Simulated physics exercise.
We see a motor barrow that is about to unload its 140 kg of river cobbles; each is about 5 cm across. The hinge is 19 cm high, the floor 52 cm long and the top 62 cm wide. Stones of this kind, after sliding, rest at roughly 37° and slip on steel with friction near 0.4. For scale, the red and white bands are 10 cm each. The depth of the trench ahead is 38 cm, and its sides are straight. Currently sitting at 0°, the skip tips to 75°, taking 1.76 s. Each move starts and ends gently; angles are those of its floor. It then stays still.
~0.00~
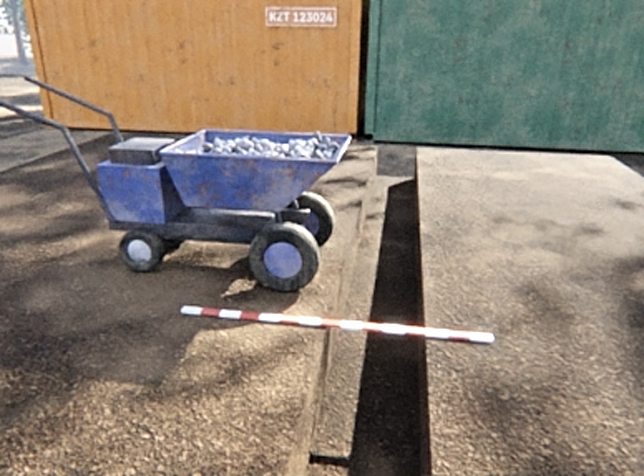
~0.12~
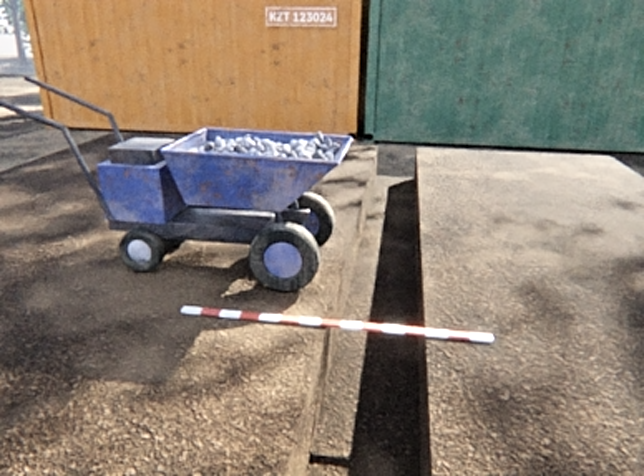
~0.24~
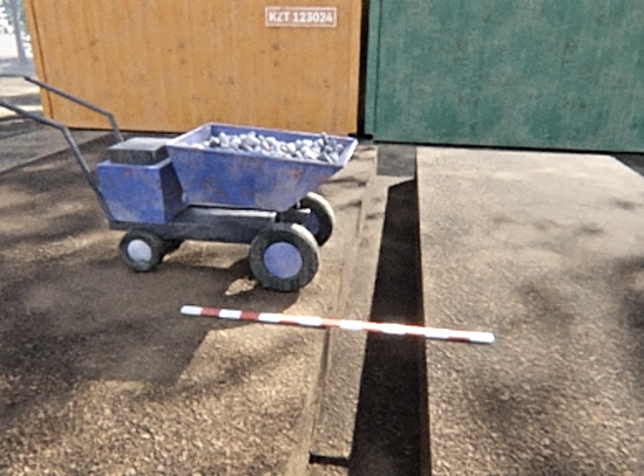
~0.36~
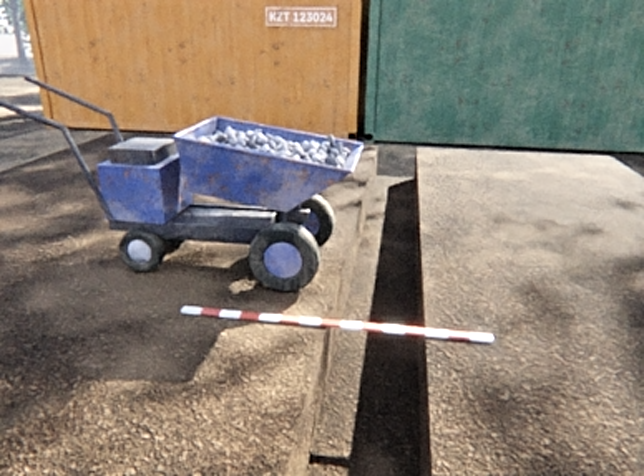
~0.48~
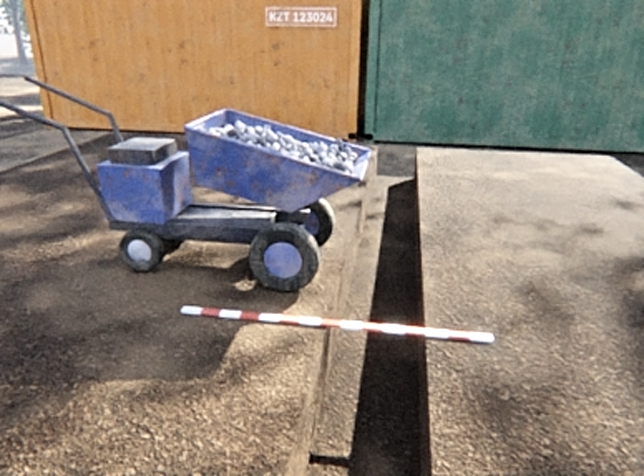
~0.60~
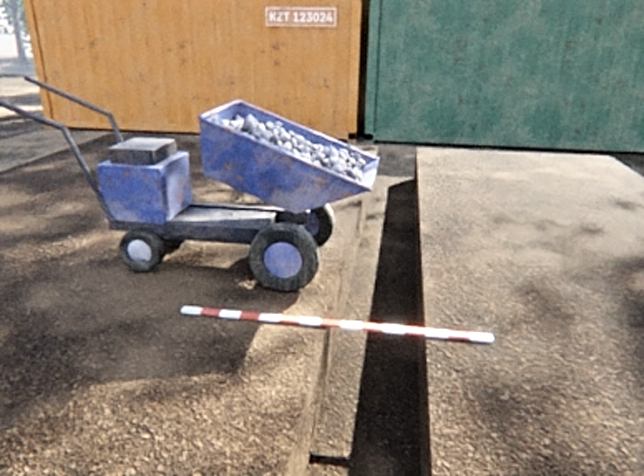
A blue motor barrow stood still beside a trench while its skip, loaded with grey stones, slowly tilted forward to the right, its back end rising and the stones staying inside.
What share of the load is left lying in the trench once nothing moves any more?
About 58 per cent.
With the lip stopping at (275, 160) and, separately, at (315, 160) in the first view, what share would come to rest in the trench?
It comes to about 100 and 90 in a hundred.
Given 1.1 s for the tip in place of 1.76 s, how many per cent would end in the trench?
In that case, around 55%.
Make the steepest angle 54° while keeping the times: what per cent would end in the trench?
It would be close to 55 percent.
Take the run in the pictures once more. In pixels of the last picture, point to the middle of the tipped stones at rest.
(414, 318).
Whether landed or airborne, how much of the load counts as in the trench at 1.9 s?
Roughly 30 percent of the load.
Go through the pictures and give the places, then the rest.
In the first picture, lip at (337, 162), floor tilted 0°, highest stones at (290, 144).
In the second picture, lip at (339, 163), floor tilted 1°, highest stones at (290, 144); the stones move at 0.1 m/s on average.
In the third picture, the skip is at 4°, its lip at (344, 166); the top of the load is at (277, 141); the stones move at 0.3 m/s on average.
In the fourth picture, the skip is at 8°, its lip at (352, 172); the top of the load is at (243, 137); the stones move at 0.4 m/s on average.
In the fifth picture, lip at (361, 179), floor tilted 14°, highest stones at (240, 131); the stones move at 0.4 m/s on average.
In the sixth picture, lip at (371, 189), floor tilted 20°, highest stones at (242, 123); the stones move at 0.5 m/s on average.
After 1.3 s the floor is at 63°; 95 % in the skip, 4 % in the trench; the foremost stones are at (423, 273).
After 1.9 s the floor is at 75°; 30 % in the skip, 32 % in the trench, 37 % past the trench; the foremost stones are at (544, 299).
After 2.2 s the floor is at 75°; 5 % in the skip, 51 % in the trench, 44 % past the trench; the foremost stones are at (589, 309).
After 4.2 s the floor is at 75°; 0 % in the skip, 58 % in the trench, 42 % past the trench; the foremost stones are at (605, 310).
